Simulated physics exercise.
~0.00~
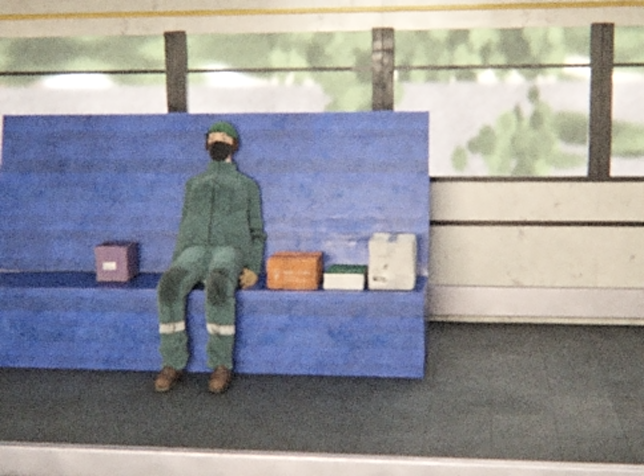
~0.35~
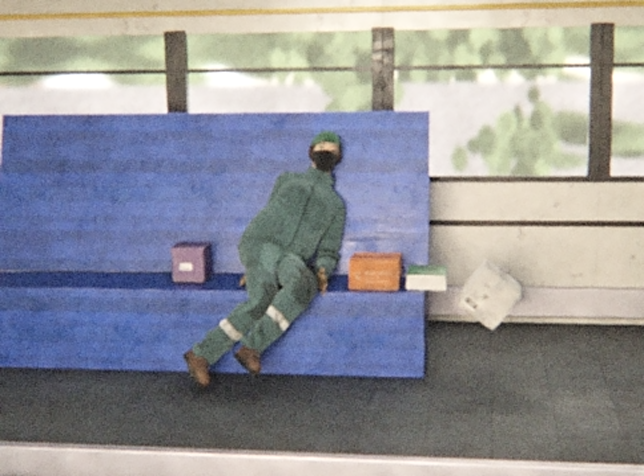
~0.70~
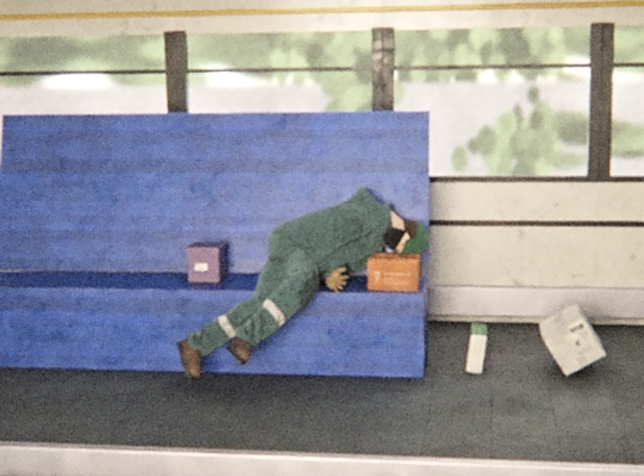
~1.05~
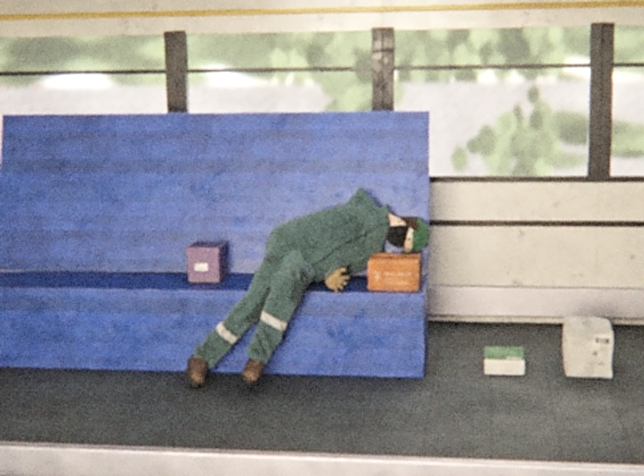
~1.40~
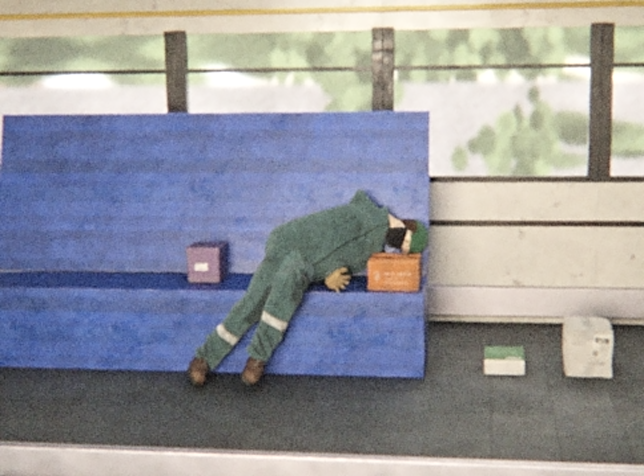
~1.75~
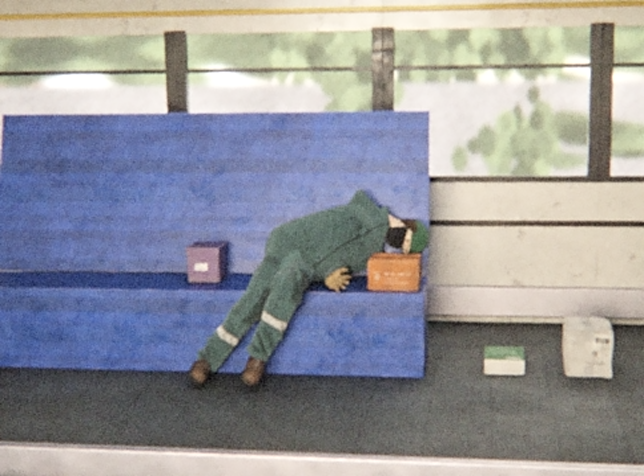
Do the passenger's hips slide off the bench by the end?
No, the passenger tips over to the right, but the hips finish on the seat.
